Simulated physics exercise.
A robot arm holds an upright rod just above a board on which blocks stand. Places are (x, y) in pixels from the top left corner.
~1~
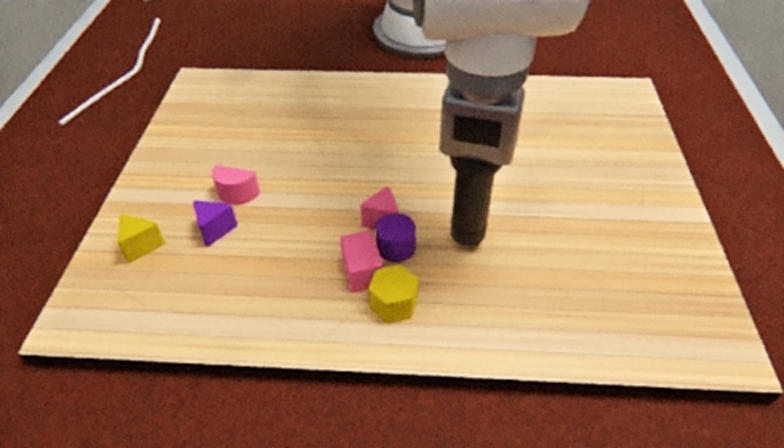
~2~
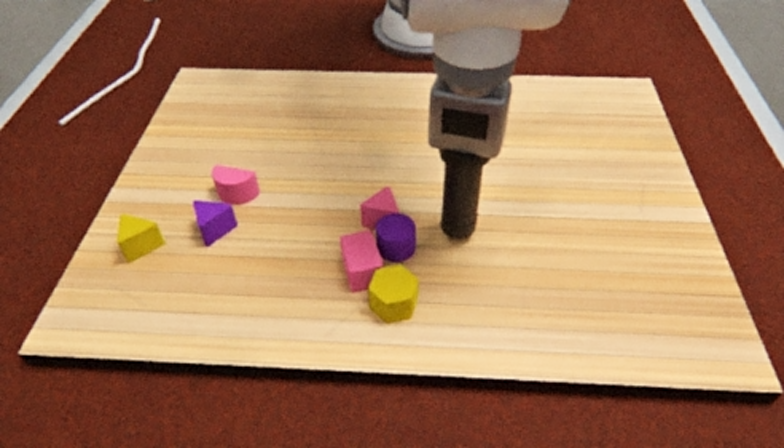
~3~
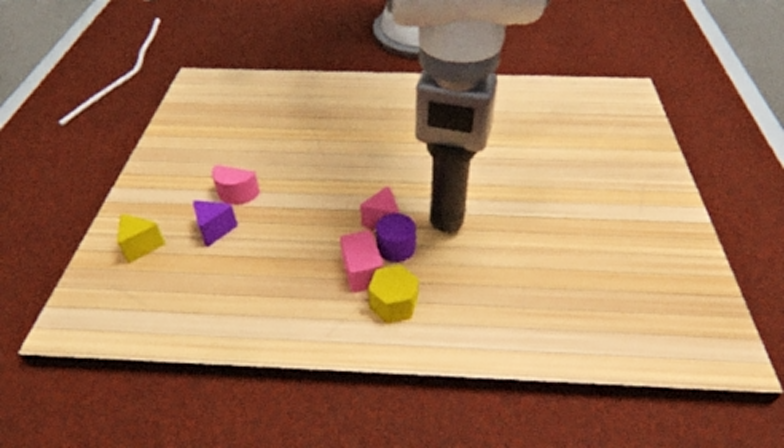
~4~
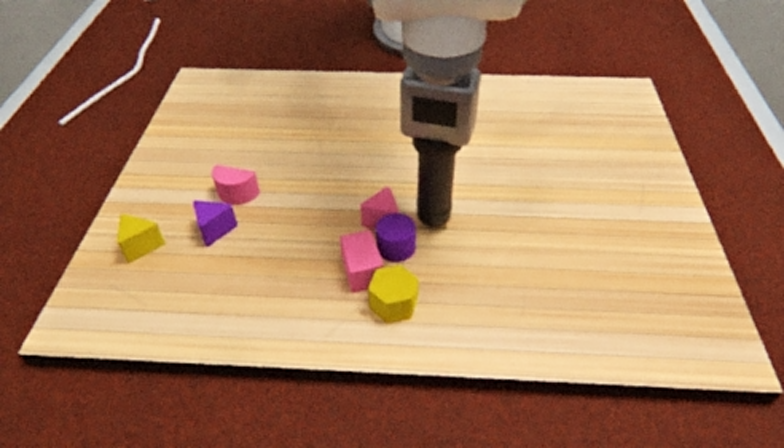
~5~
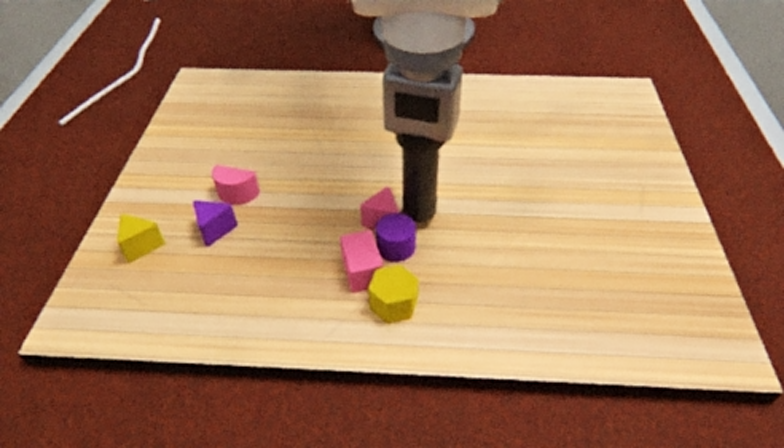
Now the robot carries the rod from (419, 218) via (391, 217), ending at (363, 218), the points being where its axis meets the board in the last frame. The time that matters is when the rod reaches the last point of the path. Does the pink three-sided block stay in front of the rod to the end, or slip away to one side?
At that point it is up front.
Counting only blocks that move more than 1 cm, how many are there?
My count: 1.
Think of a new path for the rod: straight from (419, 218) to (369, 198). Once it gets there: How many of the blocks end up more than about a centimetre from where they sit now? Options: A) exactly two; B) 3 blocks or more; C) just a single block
Correct choice: C.
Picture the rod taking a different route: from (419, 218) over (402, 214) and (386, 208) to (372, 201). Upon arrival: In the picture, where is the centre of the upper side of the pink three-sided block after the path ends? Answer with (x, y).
Its top middle: (358, 200).
On the path given first. Halfway along, rod at (391, 210); pink three-sided block at (360, 200).
At the end, rod at (363, 211); pink three-sided block at (332, 201); purple round block unmoved.
